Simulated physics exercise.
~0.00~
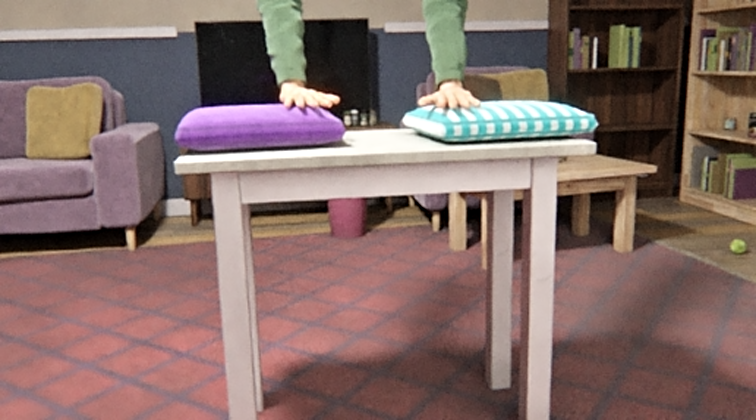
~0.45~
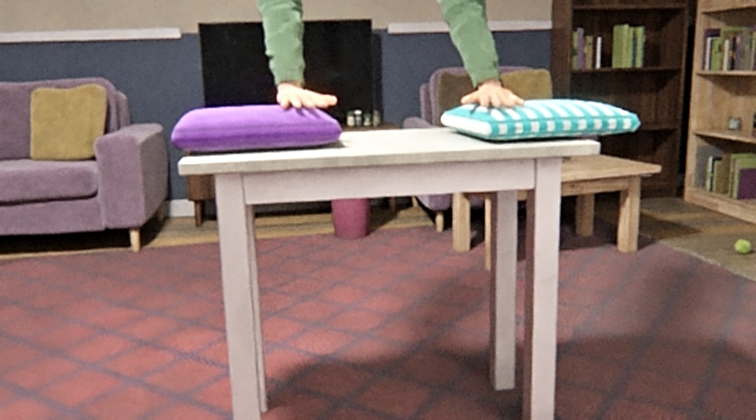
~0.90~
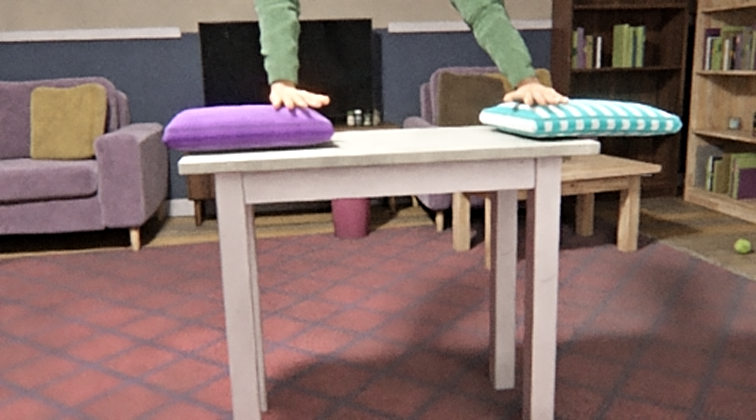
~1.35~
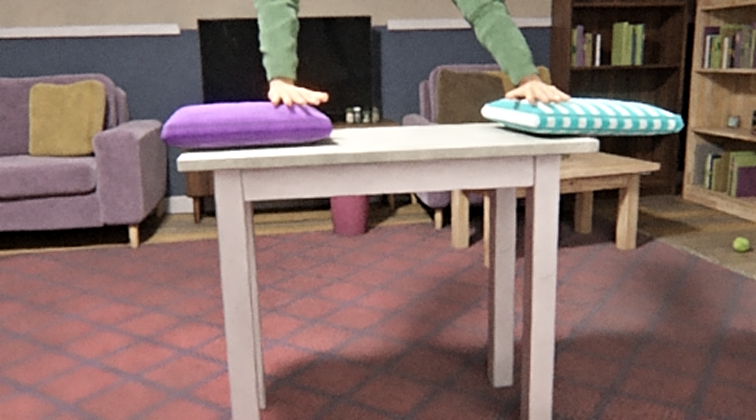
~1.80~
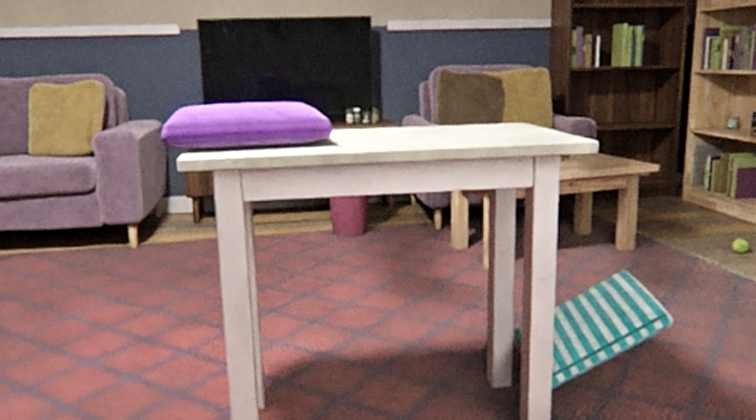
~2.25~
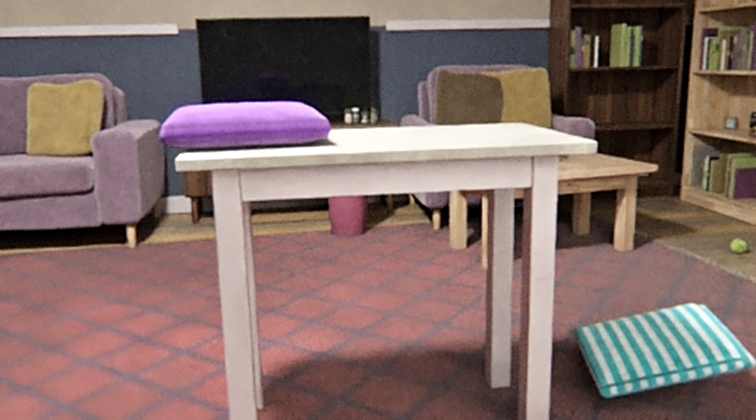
Hands pushing two cushions outward on a table, then letting go, the purple staying put and the turquoise falling to the floor.
